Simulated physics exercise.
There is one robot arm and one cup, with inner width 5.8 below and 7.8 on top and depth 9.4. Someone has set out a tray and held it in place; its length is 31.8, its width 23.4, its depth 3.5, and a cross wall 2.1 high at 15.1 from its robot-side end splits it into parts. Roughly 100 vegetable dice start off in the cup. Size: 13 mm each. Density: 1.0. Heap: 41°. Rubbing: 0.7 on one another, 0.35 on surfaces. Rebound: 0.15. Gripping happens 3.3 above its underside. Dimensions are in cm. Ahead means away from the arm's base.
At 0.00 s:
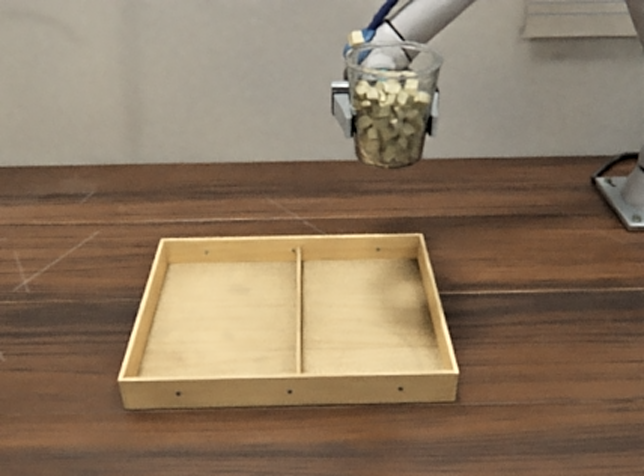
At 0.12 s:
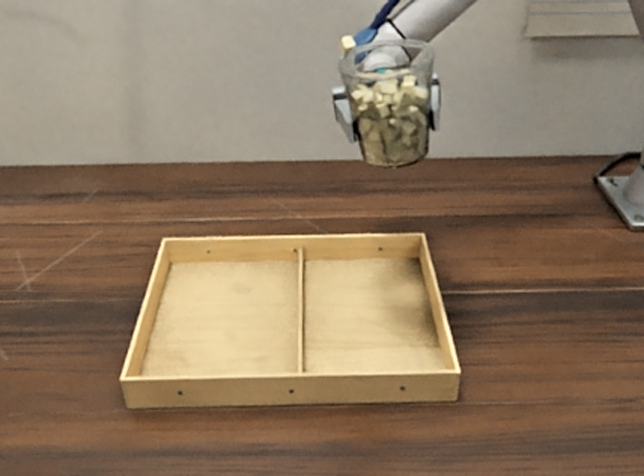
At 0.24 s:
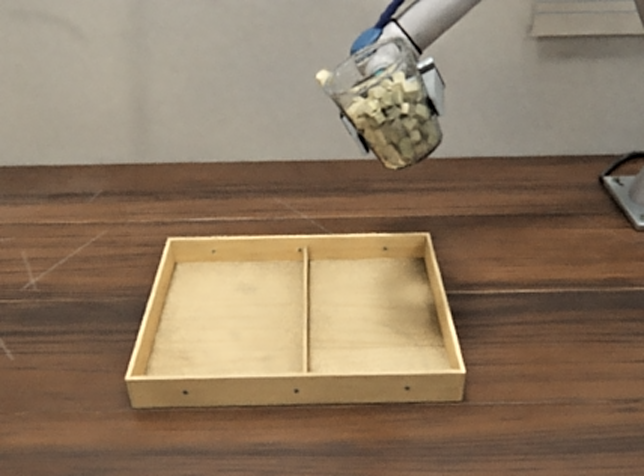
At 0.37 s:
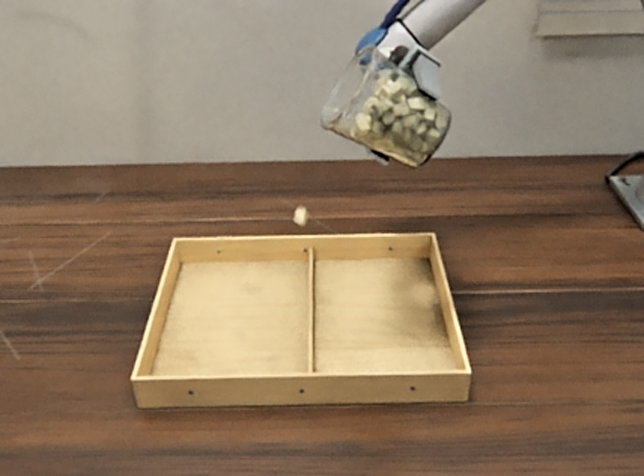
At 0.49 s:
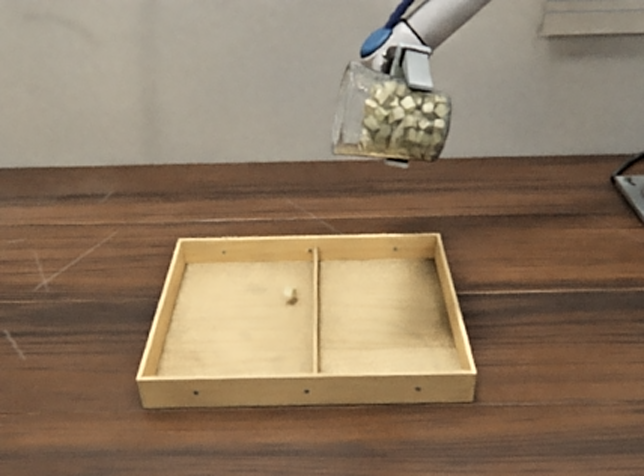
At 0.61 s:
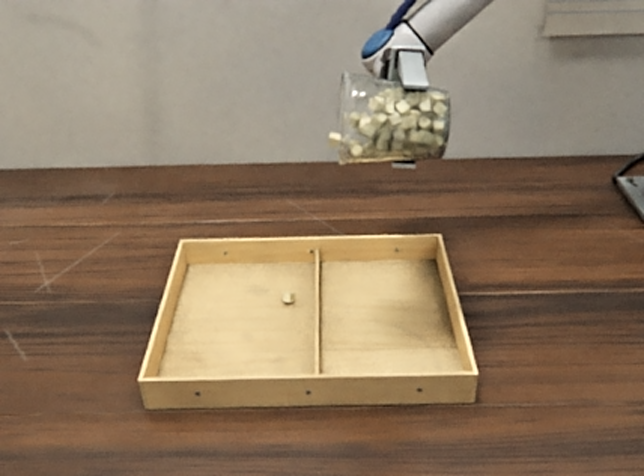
The clip shows a robot arm holding a clear cup of pale vegetable dice above a divided wooden tray, tilting it leftward until it lies nearly sideways, while a single piece drops into the tray's left section.
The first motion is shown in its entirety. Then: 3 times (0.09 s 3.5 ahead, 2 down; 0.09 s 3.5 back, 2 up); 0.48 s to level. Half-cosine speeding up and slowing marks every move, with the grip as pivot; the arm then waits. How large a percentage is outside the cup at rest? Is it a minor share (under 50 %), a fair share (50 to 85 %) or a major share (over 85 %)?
It is a fair share.
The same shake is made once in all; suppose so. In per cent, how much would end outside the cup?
About 50 per cent, then.
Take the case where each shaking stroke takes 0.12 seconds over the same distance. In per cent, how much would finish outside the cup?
It would come to around 55 %.
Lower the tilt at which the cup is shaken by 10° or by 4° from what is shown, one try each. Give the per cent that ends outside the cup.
40 and 55 percent.
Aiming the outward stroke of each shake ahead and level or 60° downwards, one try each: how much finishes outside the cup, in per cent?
You'd get some 95 per cent with the first setting and some 30 per cent with the second.
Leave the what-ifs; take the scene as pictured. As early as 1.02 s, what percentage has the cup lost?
Share gone by then: Close to 45 %.
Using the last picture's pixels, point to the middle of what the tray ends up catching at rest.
Roughly at pixel (250, 319).
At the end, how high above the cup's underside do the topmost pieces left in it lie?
Some 4.5 cm.
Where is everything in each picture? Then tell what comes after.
The first frame shows cup middle at (391, 108), level; upper third of the load around (392, 95), from x 355 to 420, top at y 40; 100 in the cup.
The second frame shows cup middle at (391, 108), tilted 8° forward; upper third of the load around (390, 94), from x 345 to 420, top at y 45.
The third frame shows cup middle at (390, 109), tilted 29° forward; upper third of the load around (391, 96), from x 325 to 430, top at y 75; 99 in the cup, 1 in flight or on a rim.
The fourth frame shows cup middle at (390, 114), tilted 56° forward; upper third of the load around (394, 102), from x 300 to 435, top at y 80; 99 in the cup, 1 in flight or on a rim.
The fifth frame shows cup middle at (393, 119), tilted 77° forward; upper third of the load around (399, 102), from x 290 to 440, top at y 90; 99 in the cup, 1 in the far-side part.
The sixth frame shows cup middle at (394, 122), tilted 85° forward; upper third of the load around (403, 106), from x 290 to 440, top at y 95; 99 in the cup, 1 in the far-side part.
After 1.02 s, tilted 85° forward, highest piece 24 above the table; 53 in the cup, 34 in the far-side part, 13 in flight or on a rim.
After 1.43 s, tilted 33° forward, highest piece 28 above the table; 67 in the far-side part, 30 in the cup, 2 in the robot-side part, 1 in flight or on a rim.
After 1.83 s, level, highest piece 25 above the table; 68 in the far-side part, 30 in the cup, 2 in the robot-side part.
After 2.88 s, level, highest piece 25 above the table; 68 in the far-side part, 30 in the cup, 2 in the robot-side part.
At rest, 68 in the far-side part, 30 in the cup, 2 in the robot-side part. That is 70 % outside the cup.
